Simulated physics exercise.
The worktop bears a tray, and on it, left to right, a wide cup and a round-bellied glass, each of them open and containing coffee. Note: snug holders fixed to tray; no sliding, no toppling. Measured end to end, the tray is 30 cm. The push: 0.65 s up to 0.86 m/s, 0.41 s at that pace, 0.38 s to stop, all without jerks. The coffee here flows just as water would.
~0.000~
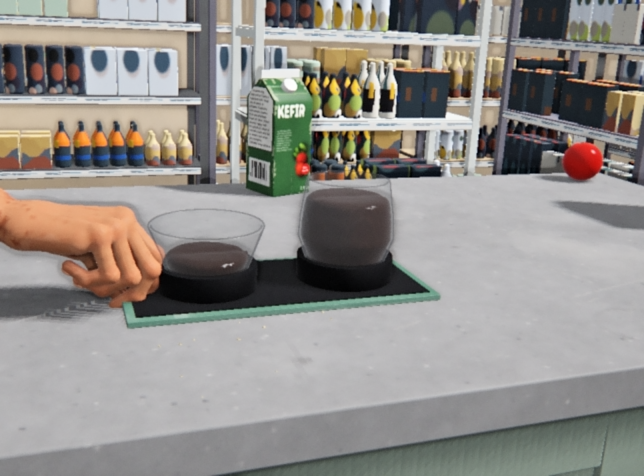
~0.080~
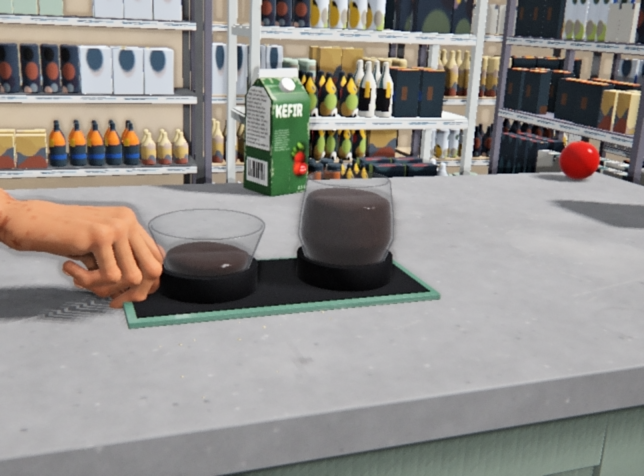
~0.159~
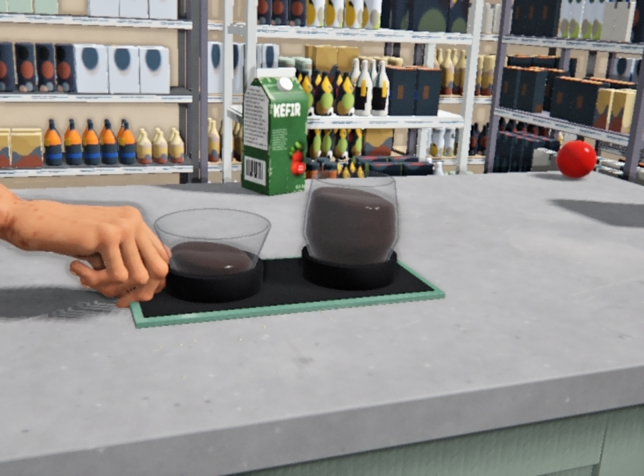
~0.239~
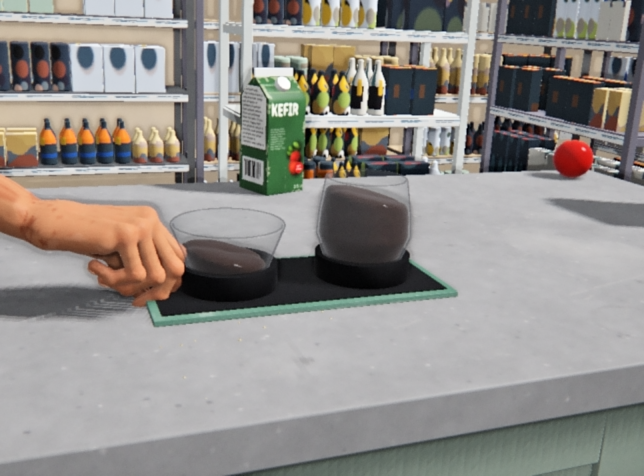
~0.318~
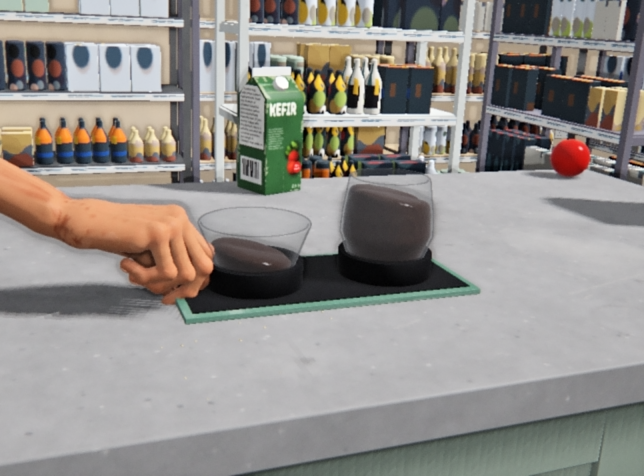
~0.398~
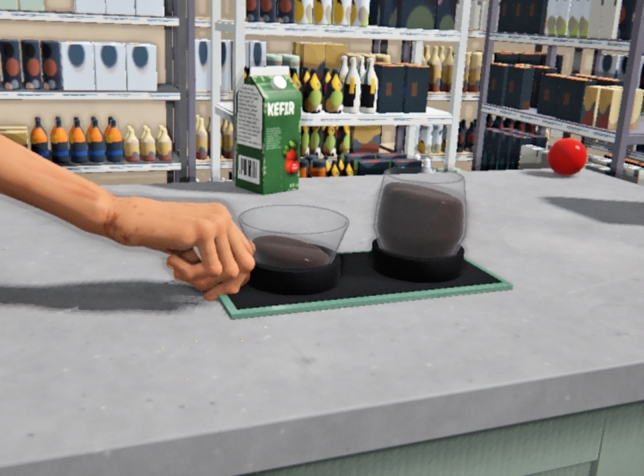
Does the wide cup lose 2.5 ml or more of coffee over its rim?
It never overflows.
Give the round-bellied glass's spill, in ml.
Measured volume: Approx. 0 ml.
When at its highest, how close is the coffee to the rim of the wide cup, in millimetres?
About 9 mm below the rim.
By 0.72 s the tray moves at 0.86 m/s; losses from the left are 0, 0 ml.
By 1.04 s the tray moves at 0.86 m/s; losses from the left are 0, 0 ml.
By 1.36 s the tray moves at 0.08 m/s; losses from the left are 0, 0 ml.
By 1.69 s the tray moves at 0.00 m/s; losses from the left are 0, 0 ml.
At rest losses from the left are 0, 0 ml.
